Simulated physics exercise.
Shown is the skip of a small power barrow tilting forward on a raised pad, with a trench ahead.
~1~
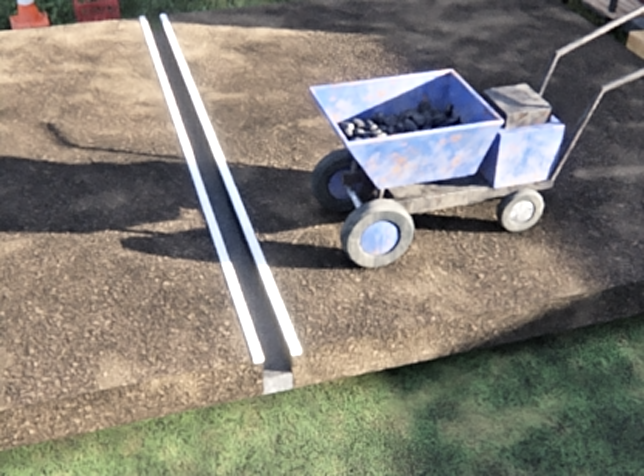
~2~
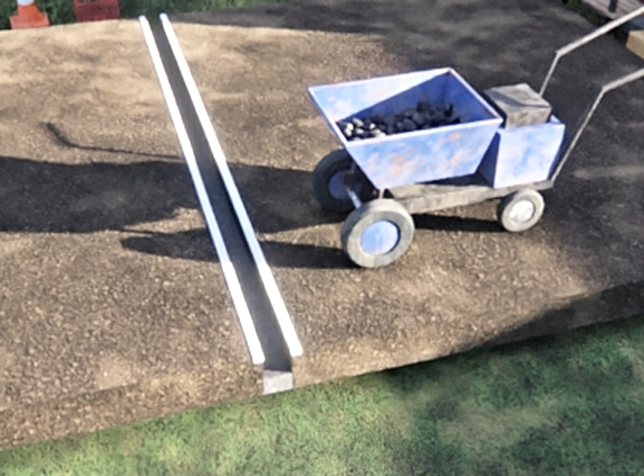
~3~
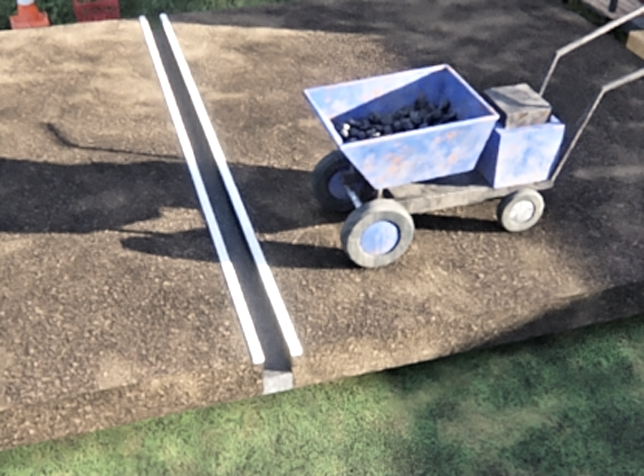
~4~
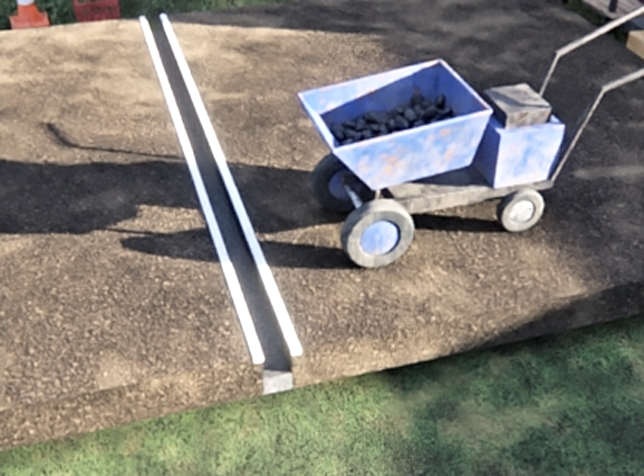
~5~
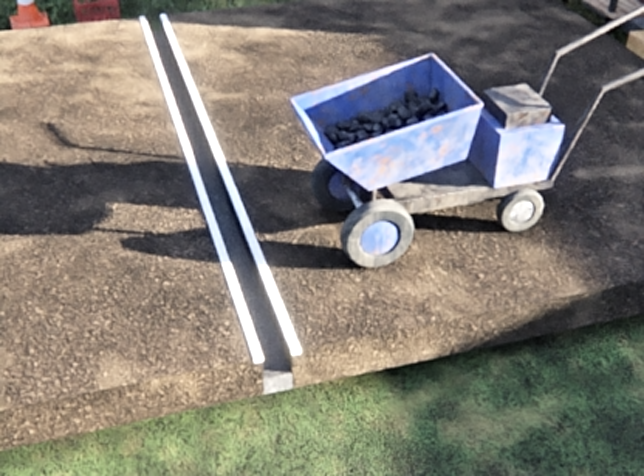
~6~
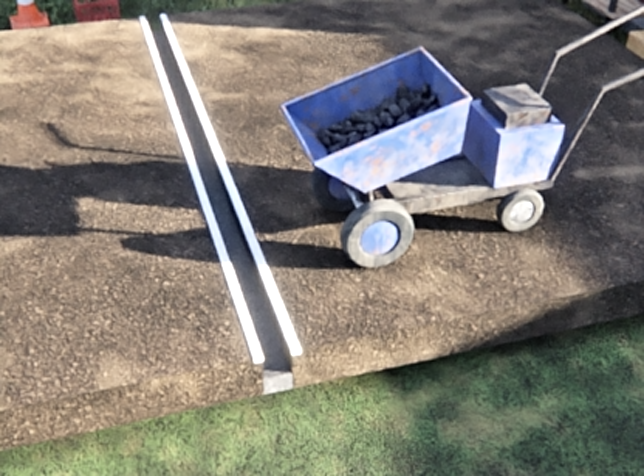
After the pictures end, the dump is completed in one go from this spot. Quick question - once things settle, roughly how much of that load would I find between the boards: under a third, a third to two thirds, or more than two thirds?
I reckon it's the middle case, with the trench getting one-third to two-thirds.
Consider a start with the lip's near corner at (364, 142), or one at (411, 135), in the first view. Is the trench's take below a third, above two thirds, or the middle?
In the middle band; then below one third.
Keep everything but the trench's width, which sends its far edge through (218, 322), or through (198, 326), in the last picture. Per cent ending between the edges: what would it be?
Around 90 percent first, around 100 percent second.
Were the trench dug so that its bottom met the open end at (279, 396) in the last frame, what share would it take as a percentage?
70 %.
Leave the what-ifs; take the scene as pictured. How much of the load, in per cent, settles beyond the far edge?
Roughly 35 in a hundred.
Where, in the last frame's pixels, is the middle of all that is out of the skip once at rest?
Around (232, 251), give or take.
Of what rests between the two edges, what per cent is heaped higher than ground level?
Estimate: Near 35 in a hundred.
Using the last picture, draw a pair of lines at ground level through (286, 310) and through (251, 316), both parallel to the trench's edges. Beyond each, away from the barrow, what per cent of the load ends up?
First roughly 100 percent, then 40 percent.
Shortly afterwards, skip tipped steeply; the whole lot in the skip.
Next, skip tipped right over; all but a few in the skip; only a few in or heaped over the trench; only a few beyond it.
Some moments later, skip tipped right over; near a quarter in the skip; near a third in or heaped over the trench; near a third beyond it.
In the end, skip tipped right over; a little in the skip; only a few short of the trench; near half in or heaped over the trench; near a third beyond it.
